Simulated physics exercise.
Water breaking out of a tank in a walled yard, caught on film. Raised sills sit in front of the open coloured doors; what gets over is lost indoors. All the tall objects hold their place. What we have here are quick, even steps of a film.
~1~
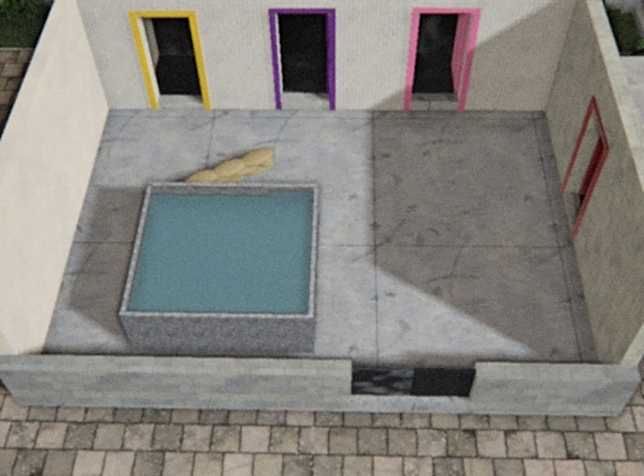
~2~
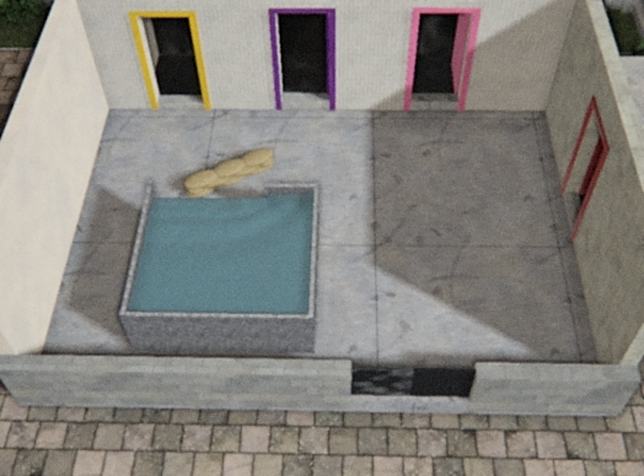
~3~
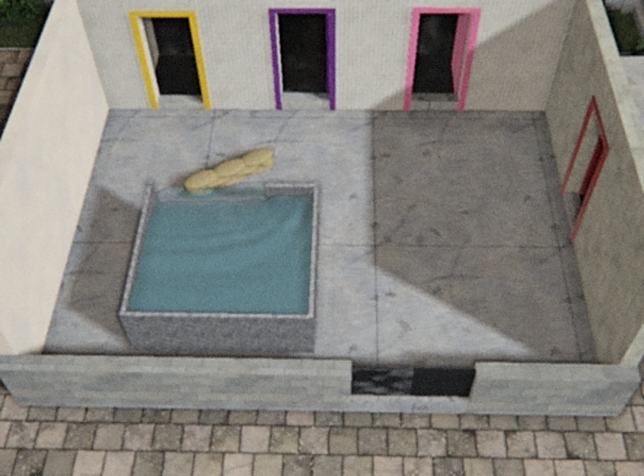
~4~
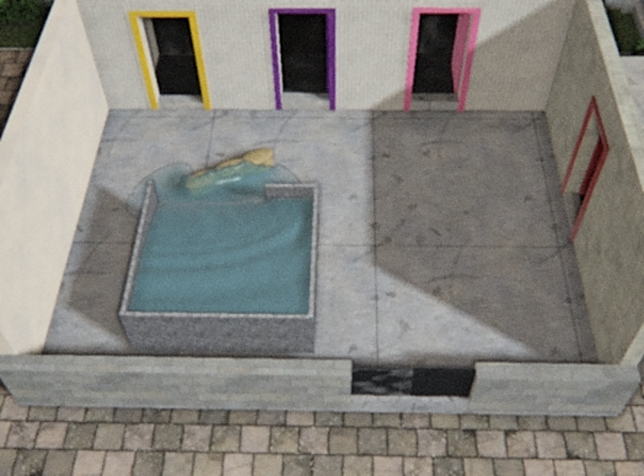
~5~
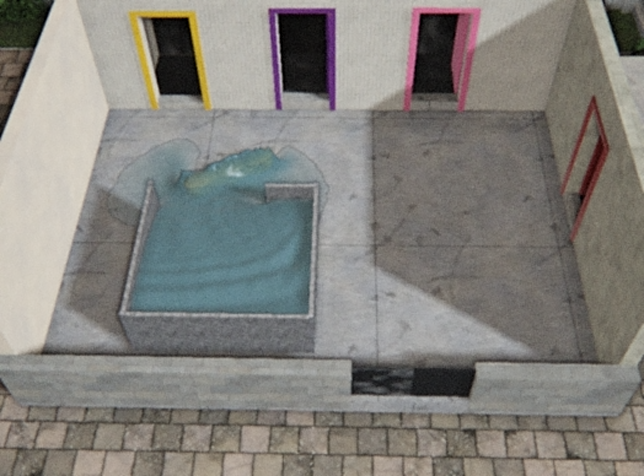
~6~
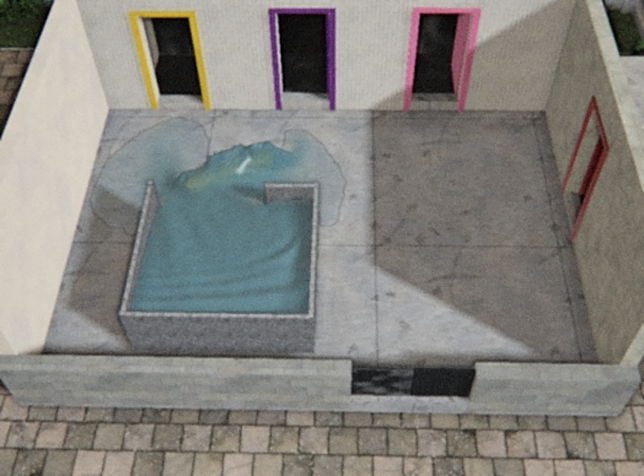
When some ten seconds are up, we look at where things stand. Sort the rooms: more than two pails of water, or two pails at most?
Purple door - two pails at most; yellow door - more than two pails; pink door - two pails at most; red door - more than two pails.
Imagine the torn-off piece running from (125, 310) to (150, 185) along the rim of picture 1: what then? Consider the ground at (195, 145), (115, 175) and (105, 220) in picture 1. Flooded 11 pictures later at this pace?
In turn: Flooded, covered, covered.
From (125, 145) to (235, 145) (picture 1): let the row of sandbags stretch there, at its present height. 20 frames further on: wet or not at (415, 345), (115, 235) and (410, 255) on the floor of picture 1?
Those spots come out untouched, swamped and untouched, respectively.
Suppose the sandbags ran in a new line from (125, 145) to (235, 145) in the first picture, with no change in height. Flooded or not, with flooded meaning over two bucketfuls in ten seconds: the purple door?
The purple door tops the limit.
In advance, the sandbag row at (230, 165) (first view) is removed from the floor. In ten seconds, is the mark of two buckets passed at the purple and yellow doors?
Then purple ends up above, yellow ends up above.
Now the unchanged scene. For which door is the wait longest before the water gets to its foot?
My answer: The red-painted one.
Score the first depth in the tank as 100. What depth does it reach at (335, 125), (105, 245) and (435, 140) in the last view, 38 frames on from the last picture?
The depth comes out near 14, 6 and 12 per cent.
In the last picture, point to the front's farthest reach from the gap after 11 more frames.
My guess is roughly (545, 111).
A moment on, water covers 35 % of the floor; the purple door wet at the sill, nothing in, the yellow door under two buckets in, the pink door not reached, the red door not reached.
Next, water covers 55 % of the floor; the purple door wet at the sill, nothing in, the yellow door over two buckets in, the pink door wet at the sill, nothing in, the red door not reached.
Then, water covers 70 % of the floor; the purple door wet at the sill, nothing in, the yellow door far over two buckets in, the pink door wet at the sill, nothing in, the red door under two buckets in.
Later, water covers 90 % of the floor; the purple door wet at the sill, nothing in, the yellow door far over two buckets in, the pink door wet at the sill, nothing in, the red door over two buckets in.
In the end, water covers 100 % of the floor; the purple door under two buckets in, the yellow door far over two buckets in, the pink door wet at the sill, nothing in, the red door far over two buckets in.
